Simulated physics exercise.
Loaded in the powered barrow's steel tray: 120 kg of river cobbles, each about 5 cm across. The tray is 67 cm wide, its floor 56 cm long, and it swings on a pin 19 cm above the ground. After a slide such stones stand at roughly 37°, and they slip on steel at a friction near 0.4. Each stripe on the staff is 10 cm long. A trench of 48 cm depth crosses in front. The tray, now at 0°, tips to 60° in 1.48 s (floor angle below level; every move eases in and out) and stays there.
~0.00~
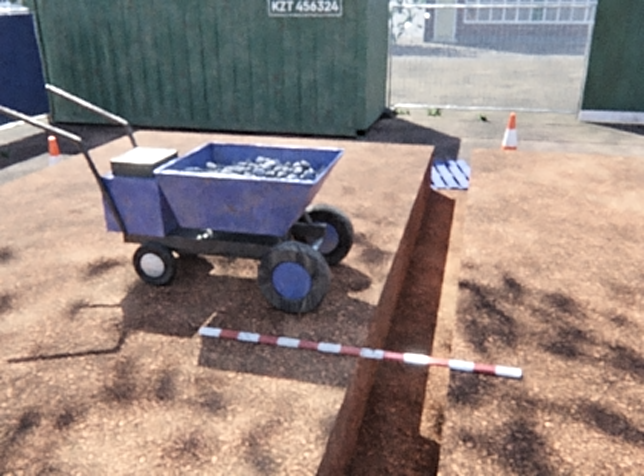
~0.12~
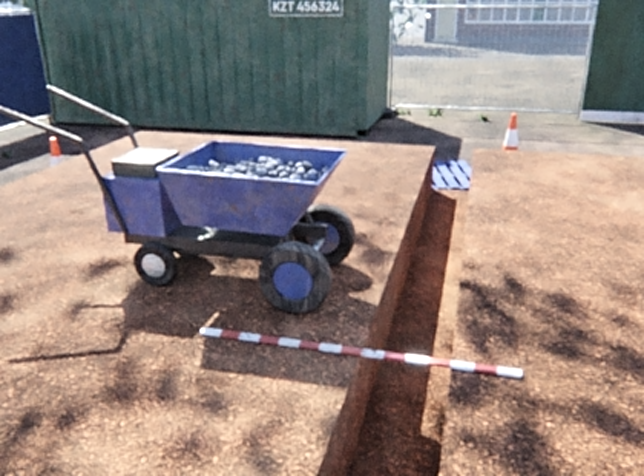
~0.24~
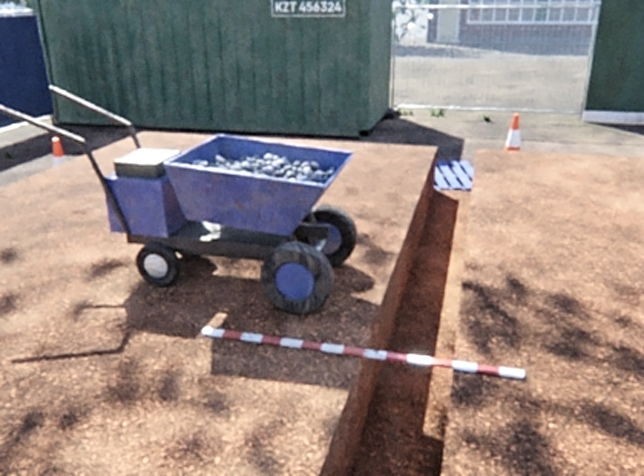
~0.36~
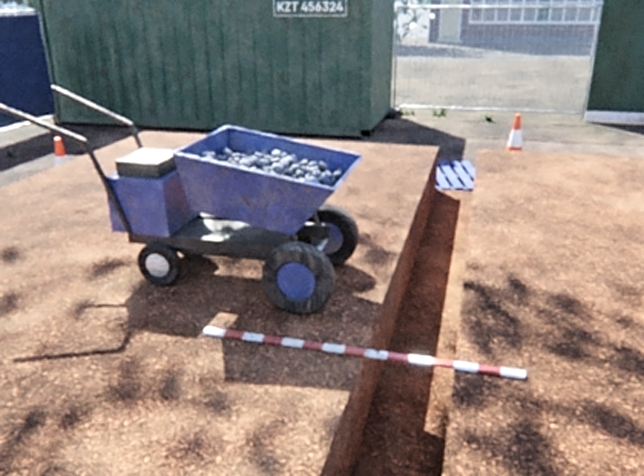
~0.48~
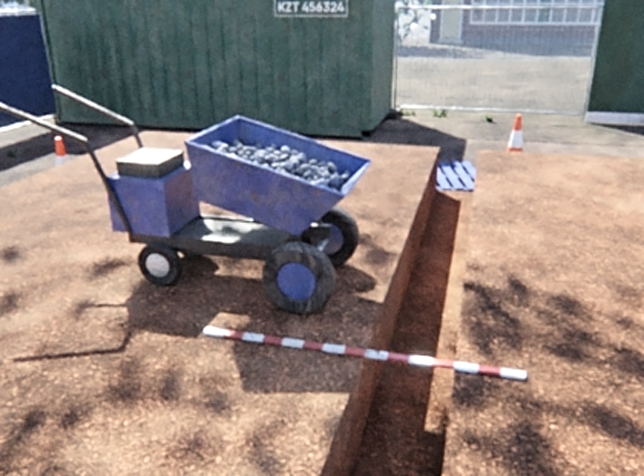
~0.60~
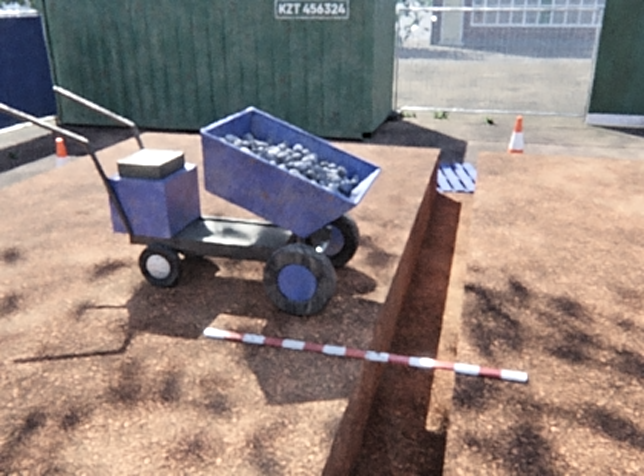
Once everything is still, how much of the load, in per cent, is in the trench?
Close to 42 in a hundred.
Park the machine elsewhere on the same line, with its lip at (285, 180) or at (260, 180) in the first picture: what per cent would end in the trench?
First some 40, then 30 per cent.
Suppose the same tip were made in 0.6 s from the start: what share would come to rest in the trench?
Then about 35 per cent.
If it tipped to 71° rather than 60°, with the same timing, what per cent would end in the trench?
It would be near 90 per cent.
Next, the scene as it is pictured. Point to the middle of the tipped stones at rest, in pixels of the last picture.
Near (429, 374).
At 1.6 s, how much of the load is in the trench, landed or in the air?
About 10 per cent by then.
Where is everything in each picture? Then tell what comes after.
In the first picture, lip at (313, 184), floor tilted 0°, highest stones at (265, 167).
In the second picture, the tray is at 1°, its lip at (316, 185); the top of the load is at (266, 168); the stones move at 0.2 m/s on average.
In the third picture, the tray is at 4°, its lip at (324, 187); the top of the load is at (260, 164); the stones move at 0.3 m/s on average.
In the fourth picture, the tray is at 9°, its lip at (334, 190); the top of the load is at (256, 159); the stones move at 0.4 m/s on average.
In the fifth picture, the tray is at 15°, its lip at (345, 196); the top of the load is at (241, 150); the stones move at 0.5 m/s on average.
In the sixth picture, lip at (357, 205), floor tilted 22°, highest stones at (247, 143); the stones move at 0.5 m/s on average.
After 1.1 s the floor is at 51°; 100 % in the tray; the foremost stones are at (388, 225).
After 1.6 s the floor is at 60°; 90 % in the tray, 10 % in the trench; the foremost stones are at (456, 322).
After 1.9 s the floor is at 60°; 71 % in the tray, 26 % in the trench, 3 % past the trench; the foremost stones are at (502, 331).
After 3.9 s the floor is at 60°; 55 % in the tray, 42 % in the trench, 3 % past the trench; the foremost stones are at (529, 328).
